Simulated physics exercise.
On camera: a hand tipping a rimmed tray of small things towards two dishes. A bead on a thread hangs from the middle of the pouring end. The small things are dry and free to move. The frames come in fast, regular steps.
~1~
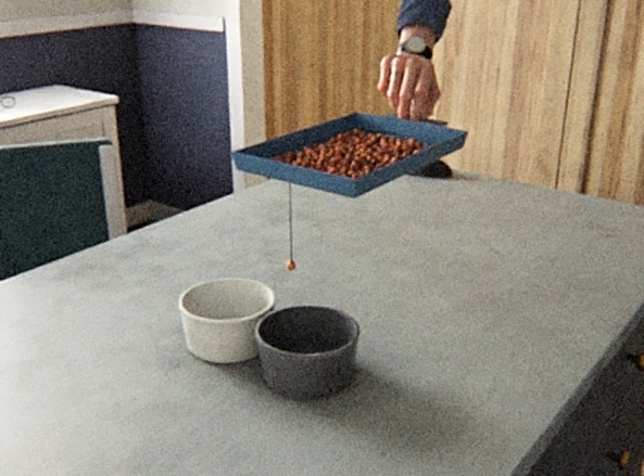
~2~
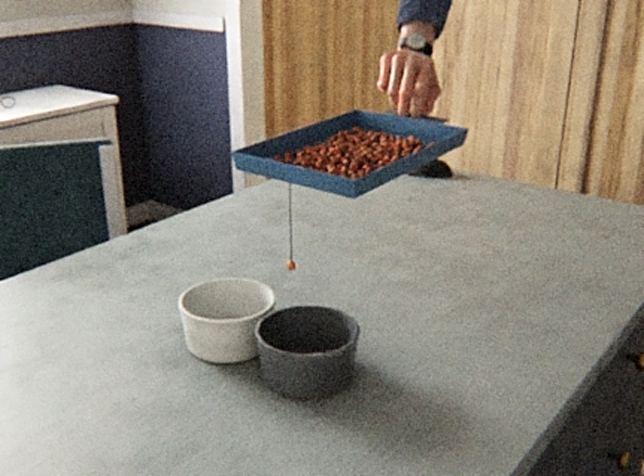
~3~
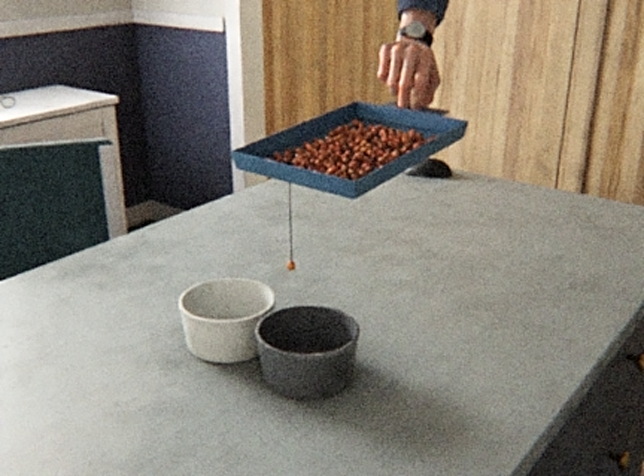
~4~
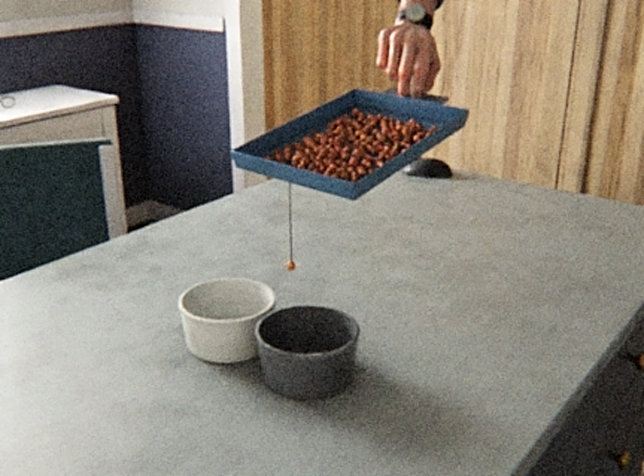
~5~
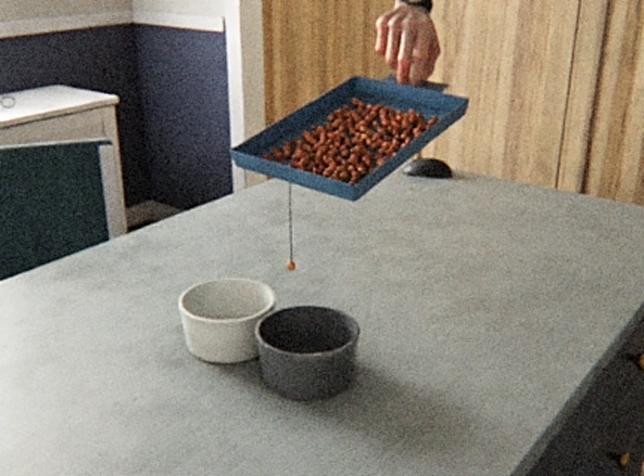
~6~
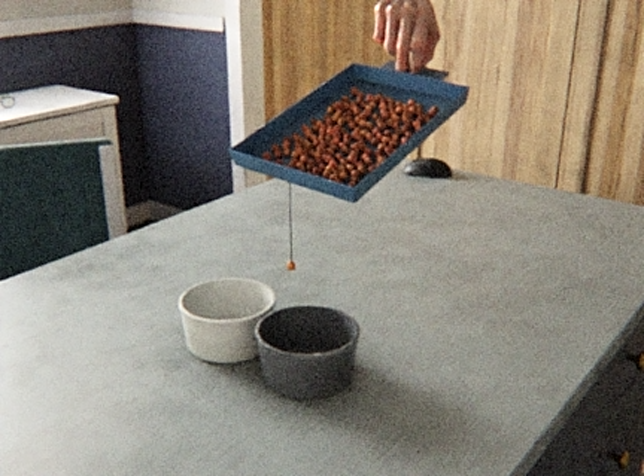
At a grey table, a hand held a blue tray of small reddish-brown pieces above a white dish and a dark one, then steadily raised the far side, tilting the tray towards the viewer.
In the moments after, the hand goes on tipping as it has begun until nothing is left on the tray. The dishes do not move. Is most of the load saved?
They take over half between them.
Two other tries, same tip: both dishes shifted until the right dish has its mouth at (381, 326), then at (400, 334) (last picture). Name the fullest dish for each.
First the dish on the left, then the left dish.
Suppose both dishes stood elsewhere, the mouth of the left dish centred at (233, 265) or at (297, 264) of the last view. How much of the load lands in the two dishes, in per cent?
First some 30, then 0 per cent.
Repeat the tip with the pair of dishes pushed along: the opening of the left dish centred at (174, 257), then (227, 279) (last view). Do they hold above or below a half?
The first try: The smaller part. The second: Most of it.
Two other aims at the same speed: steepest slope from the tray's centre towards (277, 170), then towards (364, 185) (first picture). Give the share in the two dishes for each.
Roughly 50 per cent, and 10 per cent.
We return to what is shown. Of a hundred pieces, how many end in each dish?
Left dish: 30 %, right dish: 40 %.
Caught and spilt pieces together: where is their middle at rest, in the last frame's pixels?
Close to (289, 352).
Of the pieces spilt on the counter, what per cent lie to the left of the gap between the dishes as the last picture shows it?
Some 0 per cent.
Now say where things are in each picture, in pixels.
Corners of the pouring end at (236, 152) and (355, 178), level; middle of the load at (348, 157), clay pellets; left dish at (195, 334); right dish at (276, 368); bead on its thread at (291, 266), in the first picture.
Corners of the pouring end at (236, 151) and (355, 179), level; middle of the load at (348, 156), in the second picture.
Corners of the pouring end at (235, 151) and (354, 180), tipped barely, lowest at the right corner; middle of the load at (348, 152), in the third picture.
Corners of the pouring end at (235, 150) and (354, 182), tipped a little, lowest at the right corner; middle of the load at (348, 147), in the fourth picture.
Corners of the pouring end at (234, 149) and (353, 184), tipped a little, lowest at the right corner; middle of the load at (347, 142), in the fifth picture.
Corners of the pouring end at (233, 149) and (353, 186), tipped clearly, lowest at the right corner; middle of the load at (347, 136); left dish at (195, 334); right dish at (276, 368), in the sixth picture.
Soon, tray tipped steeply; all on the tray.
A while on, tray tipped right over; nearly all on the tray; a stray few in the air.
Towards the end, tray tipped past a quarter turn; about a third in the right dish; about a third in the left dish; about a quarter outside both.
Finally, tray tipped past a quarter turn; about a third in the right dish; about a third in the left dish; about a quarter outside both.
